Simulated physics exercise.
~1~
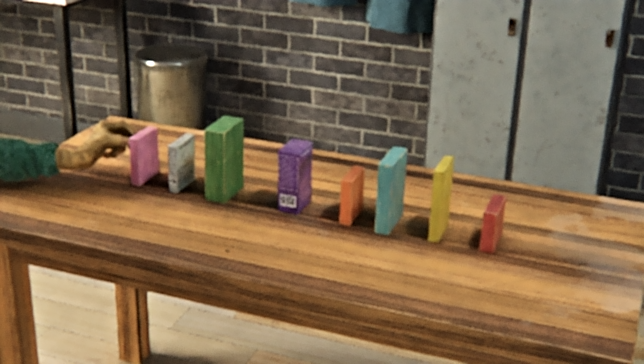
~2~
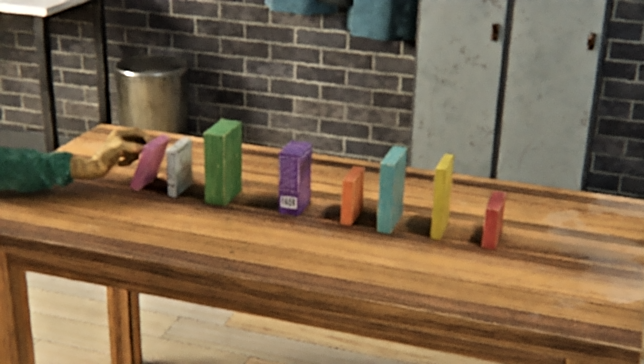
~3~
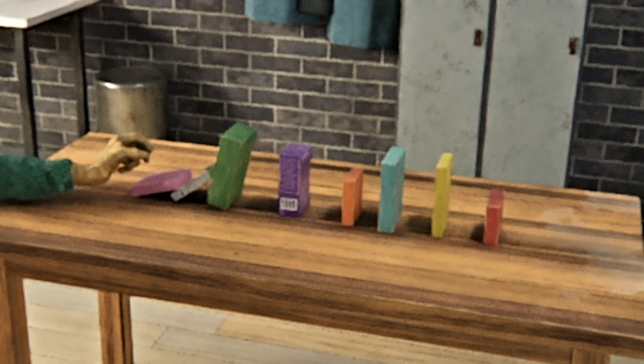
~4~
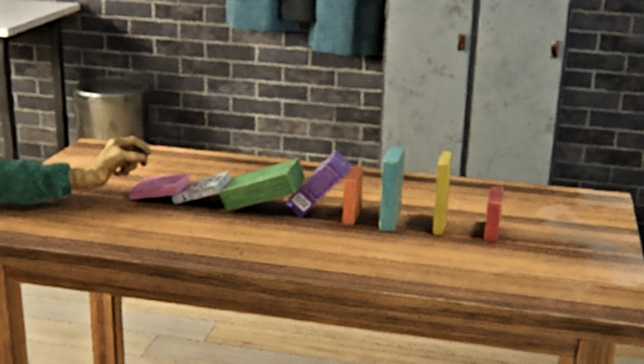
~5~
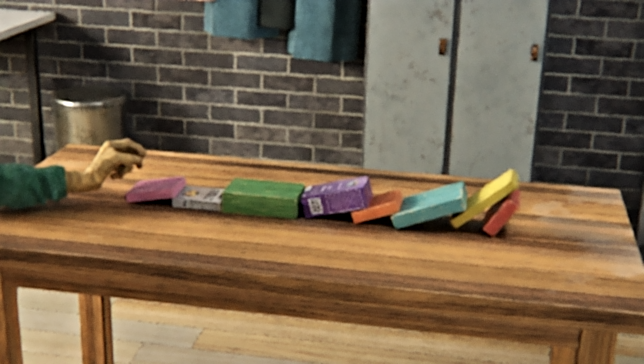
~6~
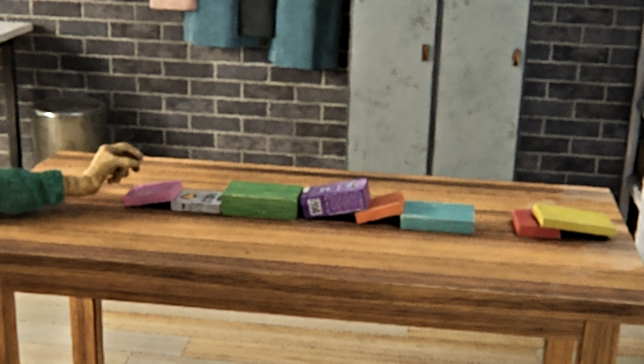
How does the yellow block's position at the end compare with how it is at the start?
At the start the yellow block stands upright near the right end of the row. By the end it is lying on its side, farther to the right by the red block.
